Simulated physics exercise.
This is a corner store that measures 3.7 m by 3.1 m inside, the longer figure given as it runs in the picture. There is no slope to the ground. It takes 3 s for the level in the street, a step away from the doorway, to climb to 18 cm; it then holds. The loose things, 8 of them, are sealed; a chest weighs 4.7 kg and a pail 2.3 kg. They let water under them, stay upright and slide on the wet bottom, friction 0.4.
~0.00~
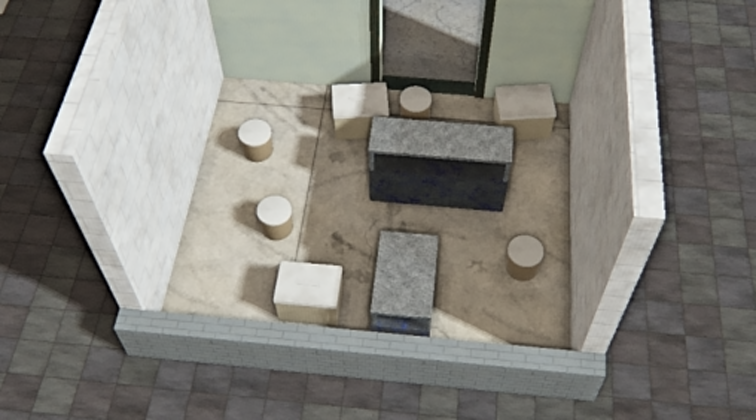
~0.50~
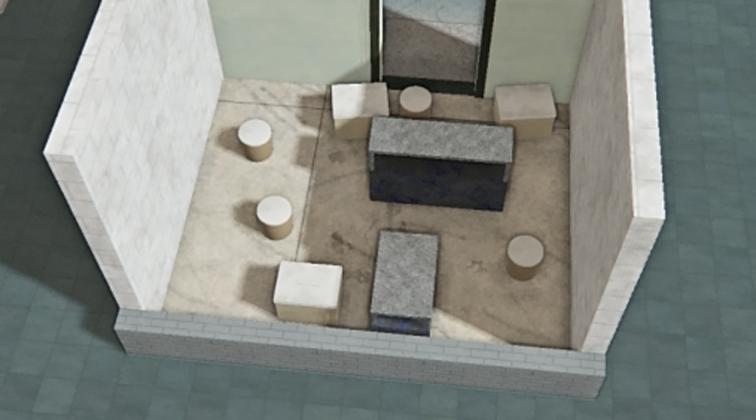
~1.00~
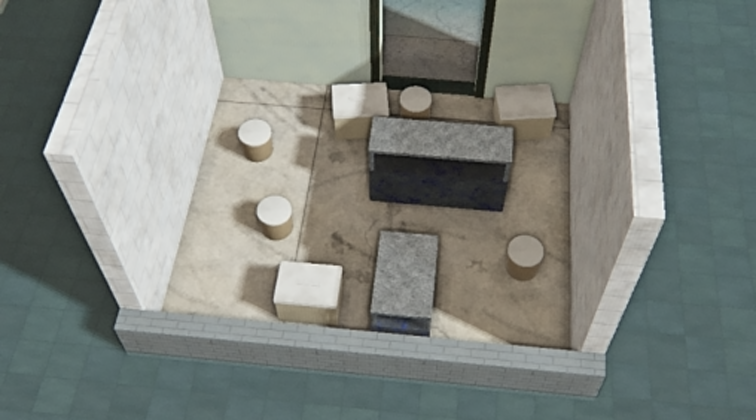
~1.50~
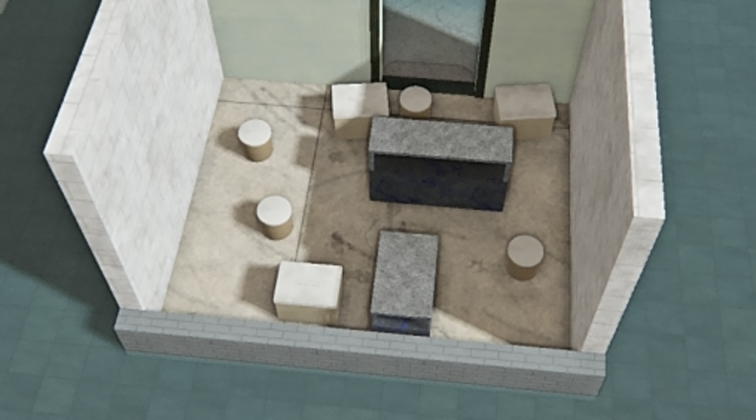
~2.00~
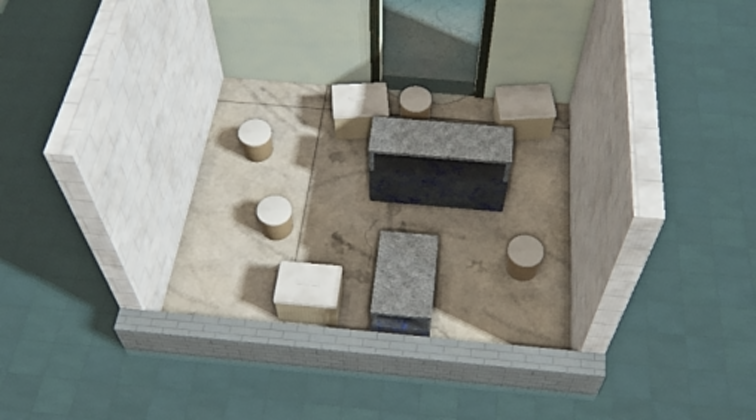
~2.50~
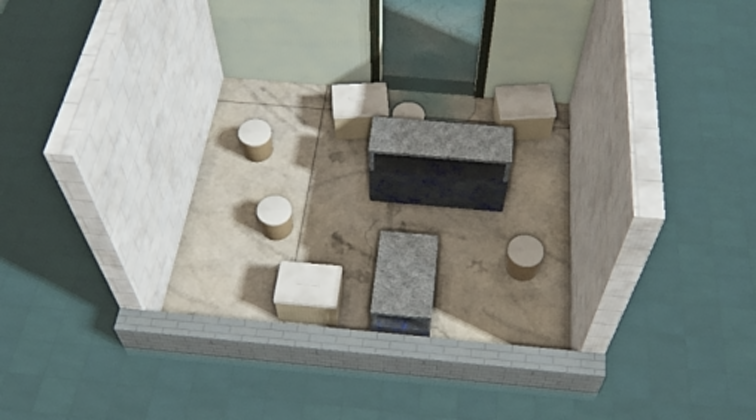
A pale-walled corner store with a cream marbled floor and a low grey brick front edge is seen from high above, its doorway at the back. Two grey stone-topped blocks stand near the middle, with cream boxes and small round pails around them. The grey paving outside turns blue-green under water, which then shows in the doorway, and the pail behind the larger block shifts slightly left and forward while the camera stays still.
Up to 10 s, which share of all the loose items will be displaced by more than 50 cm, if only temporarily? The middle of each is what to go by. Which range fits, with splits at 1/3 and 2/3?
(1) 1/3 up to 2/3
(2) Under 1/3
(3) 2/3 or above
(3) 2/3 or above.
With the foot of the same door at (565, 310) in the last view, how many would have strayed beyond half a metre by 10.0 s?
The answer would then be 4.
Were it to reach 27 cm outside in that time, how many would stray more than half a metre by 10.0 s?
That would give 8.
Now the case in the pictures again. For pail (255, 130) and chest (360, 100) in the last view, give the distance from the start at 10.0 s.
Net displacement, in order: 60 cm; 60 cm.
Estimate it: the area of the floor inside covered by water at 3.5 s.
Some 2.5 m2.
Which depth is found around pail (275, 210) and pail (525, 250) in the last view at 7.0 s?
Close to 7 and 2 centimetres.
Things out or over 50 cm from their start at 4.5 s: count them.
The count is 3.
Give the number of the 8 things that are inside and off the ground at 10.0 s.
The count is 8.
After 3.5 s 1 of 8 are over 50 cm from their spots; 2 afloat.
After 4.5 s 3 of 8 are over 50 cm from their spots; 2 afloat.
After 7.0 s 6 of 8 are over 50 cm from their spots; 6 afloat.
After 10.0 s 7 of 8 are over 50 cm from their spots, and 8 have been at some point; 8 afloat.
